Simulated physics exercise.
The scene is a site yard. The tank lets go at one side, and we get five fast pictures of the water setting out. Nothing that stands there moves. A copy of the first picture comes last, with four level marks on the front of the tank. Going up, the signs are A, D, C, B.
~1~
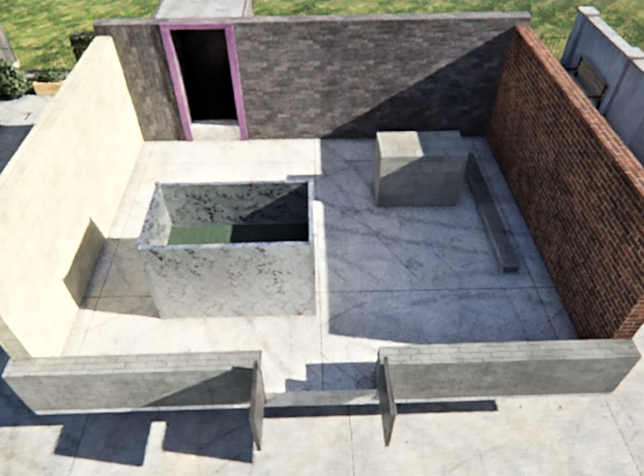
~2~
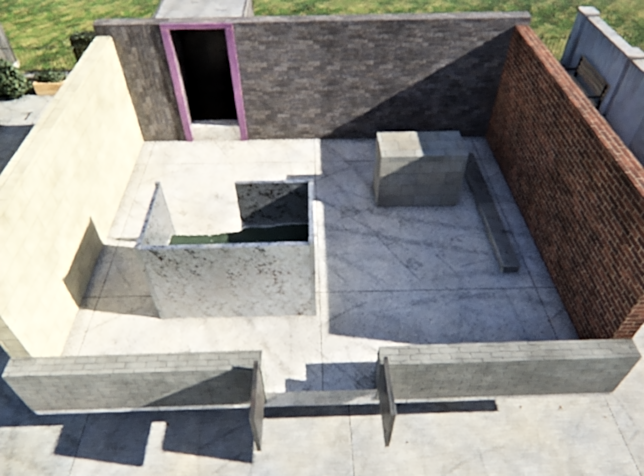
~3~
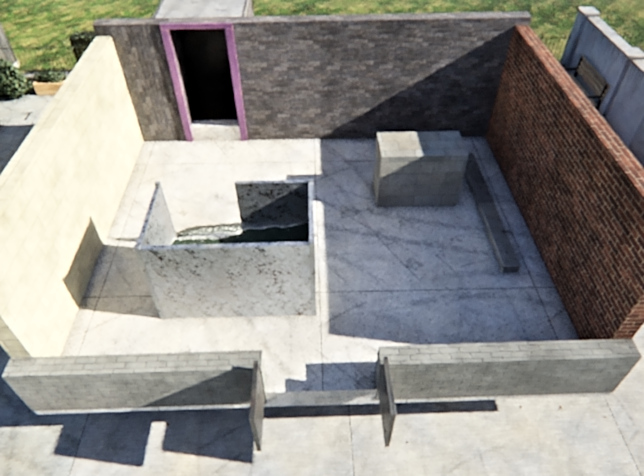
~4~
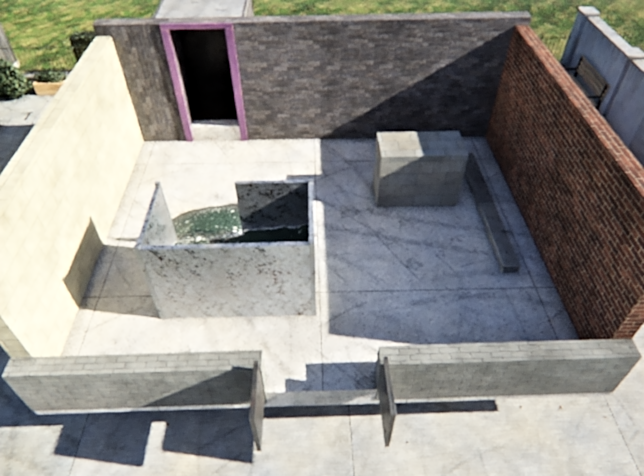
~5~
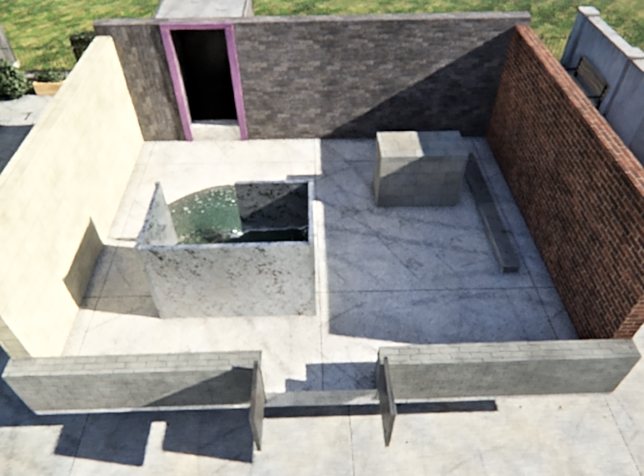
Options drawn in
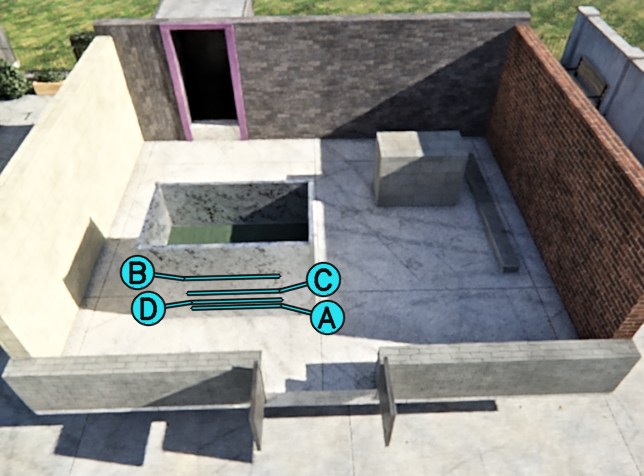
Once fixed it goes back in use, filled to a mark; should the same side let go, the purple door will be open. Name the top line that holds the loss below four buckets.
Level B just does it.
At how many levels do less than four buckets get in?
All four.
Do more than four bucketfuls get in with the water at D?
No.
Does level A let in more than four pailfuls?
No.
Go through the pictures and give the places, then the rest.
Water in the tank at rest, its middle at (237, 252); foot of the purple doorway at (218, 141); open gate at (320, 345).
Water covers 1 % of the ground, its front hidden from here.
Water covers 2 % of the ground, its front hidden from here.
Water covers 5 % of the ground, its front hidden from here.
Water covers 9 % of the ground, its front hidden from here.
On the marked copy, A at (237, 306); B at (231, 277); C at (234, 292); D at (236, 301); from the bottom up A, D, C, B.
If A is chosen, nothing gets over.
If B is chosen, a bucket or two gets in.
If C is chosen, nothing gets over.
If D is chosen, nothing gets over.
